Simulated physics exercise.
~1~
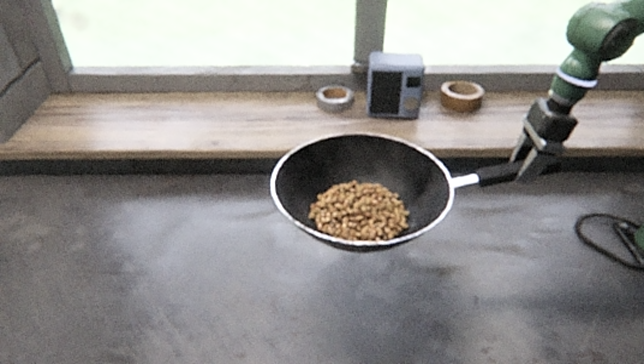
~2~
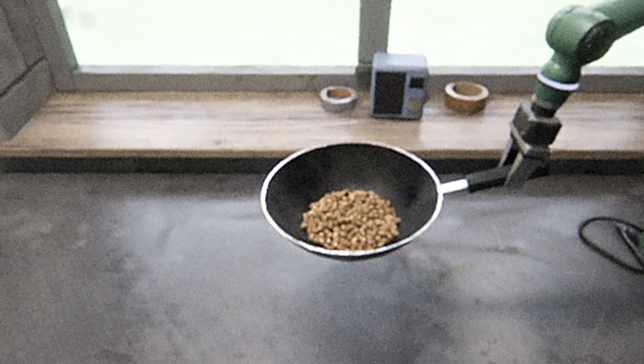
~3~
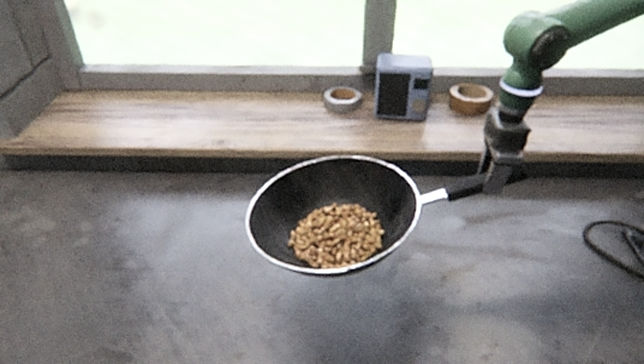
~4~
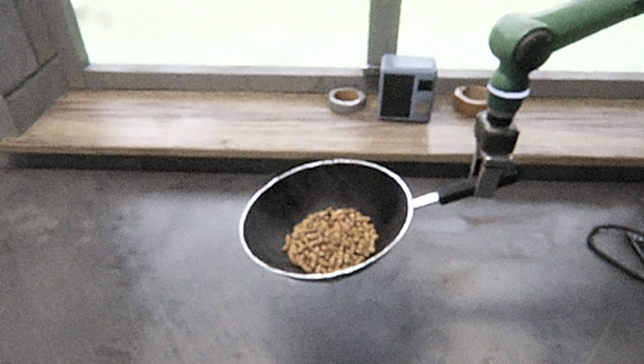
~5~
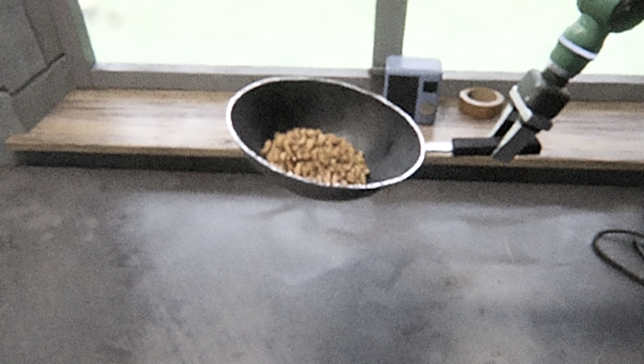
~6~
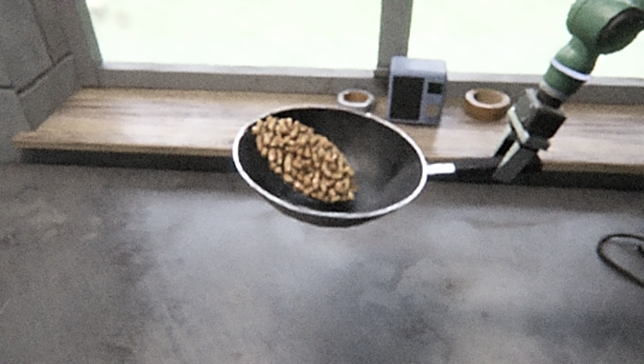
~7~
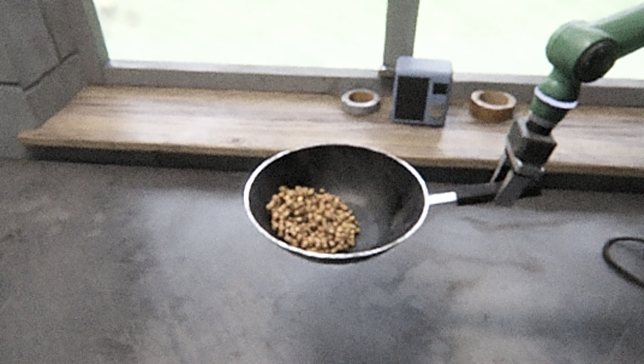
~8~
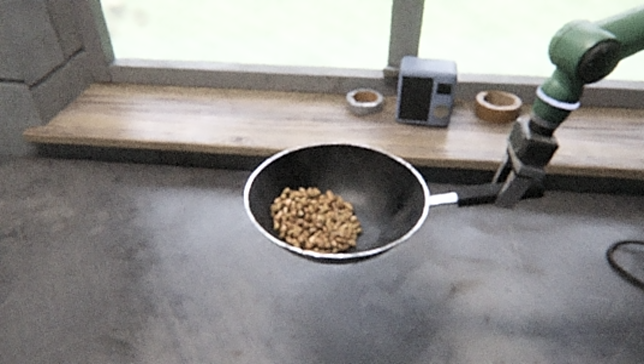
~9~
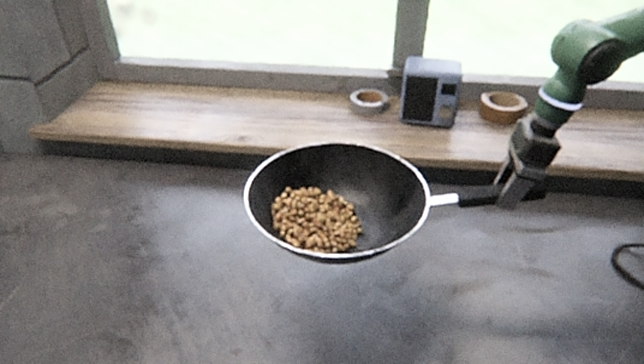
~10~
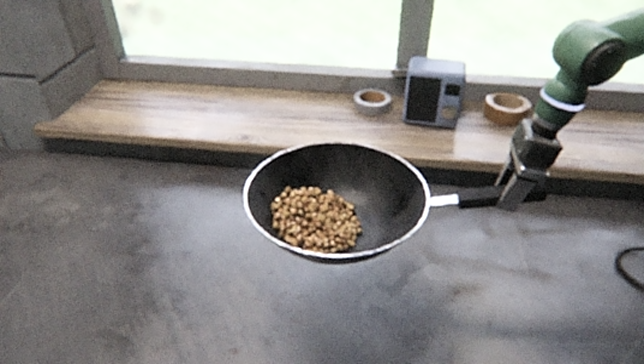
A dark grey, smooth worktop lies before a bright window with a wooden ledge, seen from the front and slightly above as the view drifts gently sideways. On the ledge sit a small grey box and two rolls of tape, and a green robot arm at the right grips the handle of a black wok holding a heap of tan beans. The arm carries the wok left and down, then swings it sharply upward, tilting it. The beans slide toward the left side as the wok comes down and levels. The wok then hangs still, every bean inside.
